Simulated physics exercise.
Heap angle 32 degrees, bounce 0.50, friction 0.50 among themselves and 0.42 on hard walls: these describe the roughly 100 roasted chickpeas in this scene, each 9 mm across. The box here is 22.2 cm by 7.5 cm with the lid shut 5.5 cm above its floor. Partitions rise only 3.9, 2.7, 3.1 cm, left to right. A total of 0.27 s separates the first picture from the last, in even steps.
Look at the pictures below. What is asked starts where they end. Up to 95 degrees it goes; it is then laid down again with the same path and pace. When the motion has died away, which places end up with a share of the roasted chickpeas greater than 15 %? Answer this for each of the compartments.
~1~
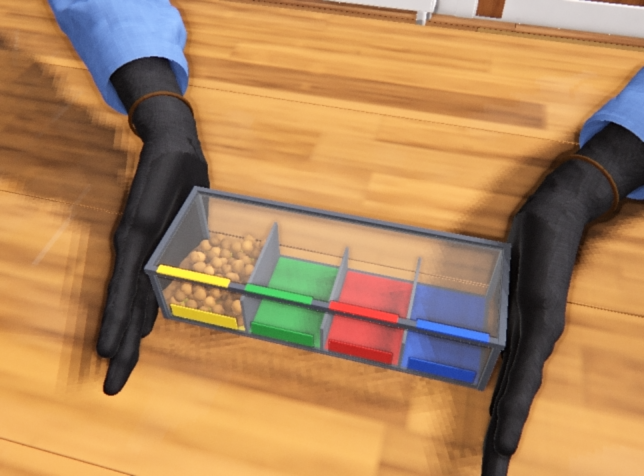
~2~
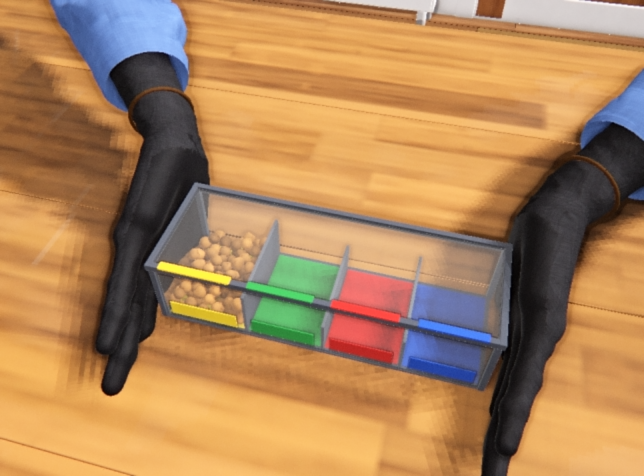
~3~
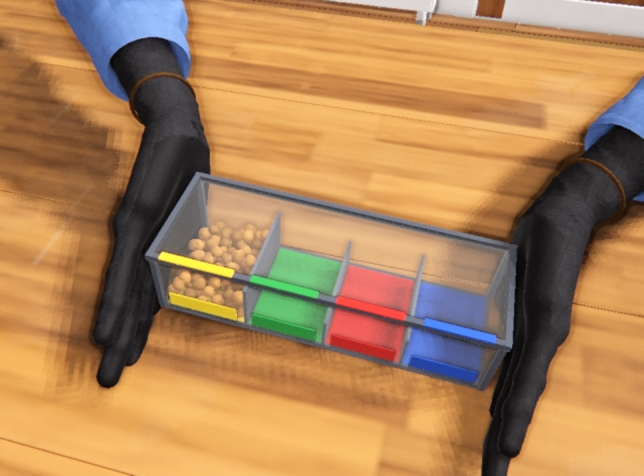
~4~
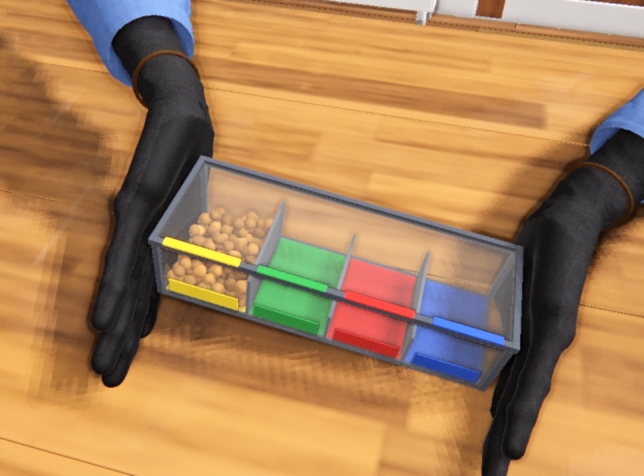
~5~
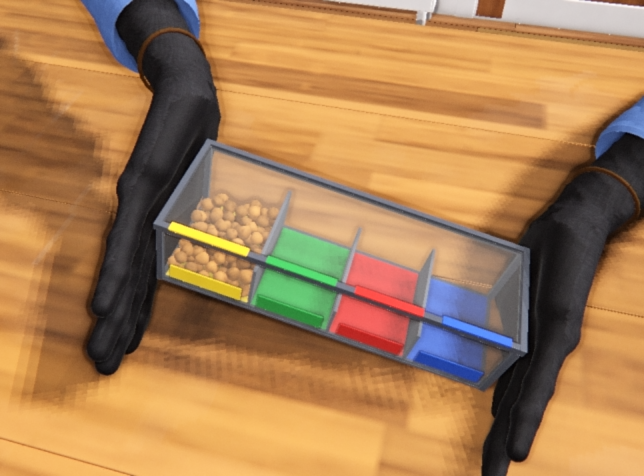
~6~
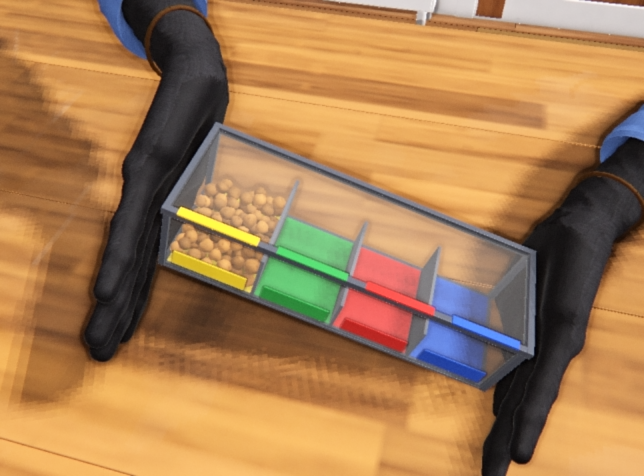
Red - no; blue - yes; green - no; yellow - yes.
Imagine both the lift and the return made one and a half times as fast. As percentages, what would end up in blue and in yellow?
My answer: Blue gets 20 %, while yellow gets 65 %.
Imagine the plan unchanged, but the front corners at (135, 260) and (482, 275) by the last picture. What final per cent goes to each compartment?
Red 0 %; blue 0 %; green 0 %; yellow 100 %.
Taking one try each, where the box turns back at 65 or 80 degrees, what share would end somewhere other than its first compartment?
I'd put them near 0 and 20 percent in that order.
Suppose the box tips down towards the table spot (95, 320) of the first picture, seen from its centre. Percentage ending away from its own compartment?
About 0 per cent.
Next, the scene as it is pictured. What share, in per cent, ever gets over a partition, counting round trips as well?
The share is close to 30 percent.
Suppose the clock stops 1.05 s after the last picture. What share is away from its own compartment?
15 %.
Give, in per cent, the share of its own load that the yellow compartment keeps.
Fraction kept: Approx. 70 %.
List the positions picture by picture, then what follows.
The first frame shows box tilt 0 degrees, front corners at (153, 268) and (498, 341); yellow 100 %.
The second frame shows box tilt 1 degrees, front corners at (153, 264) and (499, 341).
The third frame shows box tilt 4 degrees, front corners at (154, 254) and (504, 342), lowest corner right front.
The fourth frame shows box tilt 8 degrees, front corners at (157, 239) and (511, 344), lowest corner right front.
The fifth frame shows box tilt 12 degrees, front corners at (162, 224) and (519, 347), lowest corner right front.
The sixth frame shows box tilt 16 degrees, front corners at (170, 208) and (526, 349), lowest corner right front; yellow 100 %.
Then, 1.05 s after the last picture, tilt 95 degrees; red 5 %, blue 5 %, green 5 %, yellow 85 %.
Then, 1.76 s after the last picture, tilt 42 degrees; red 5 %, blue 20 %, green 5 %, yellow 70 %.
Then, 2.50 s after the last picture, tilt 0 degrees; red 5 %, blue 20 %, green 5 %, yellow 70 %.
In the end, red 5 %, blue 20 %, green 5 %, yellow 70 %.
